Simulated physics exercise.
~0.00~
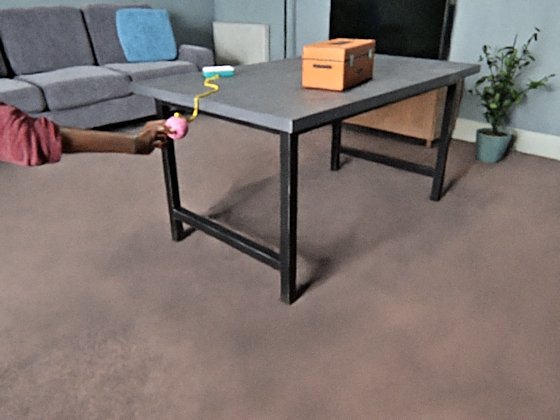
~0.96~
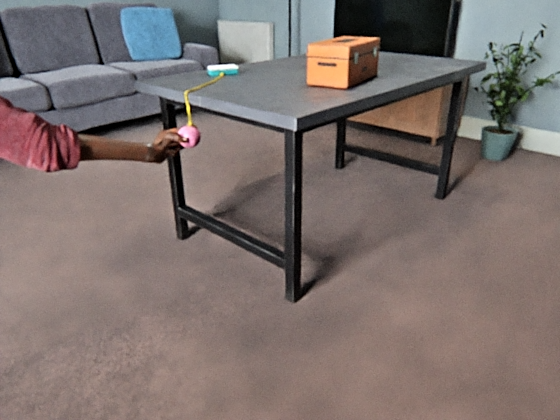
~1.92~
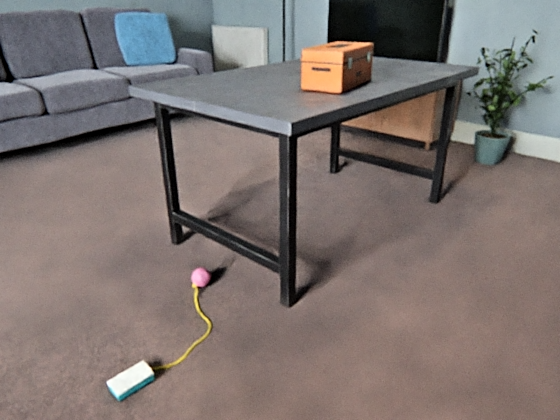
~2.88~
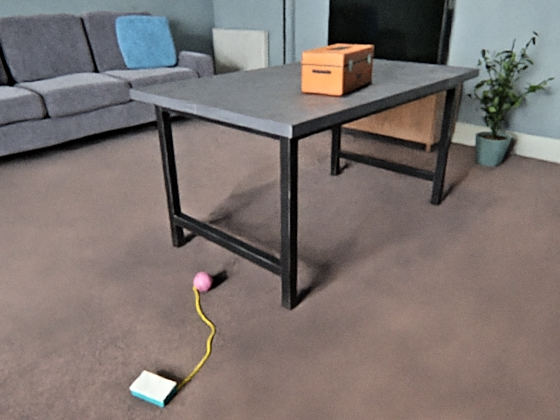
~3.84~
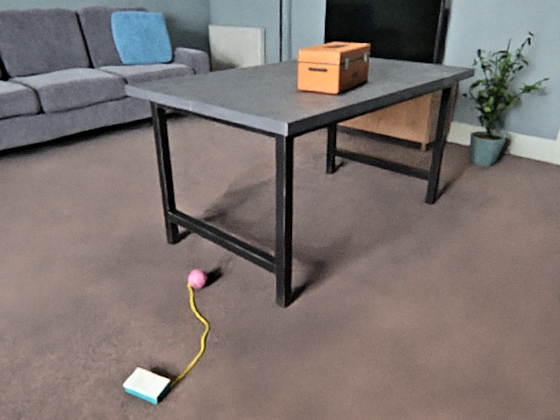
The footage shows a hand at the left holding a pink ball beside a table, a yellow shoelace running from it to a sponge near an orange toolbox. The ball is released and ends on the floor, with the sponge also down there, while the toolbox stays put.
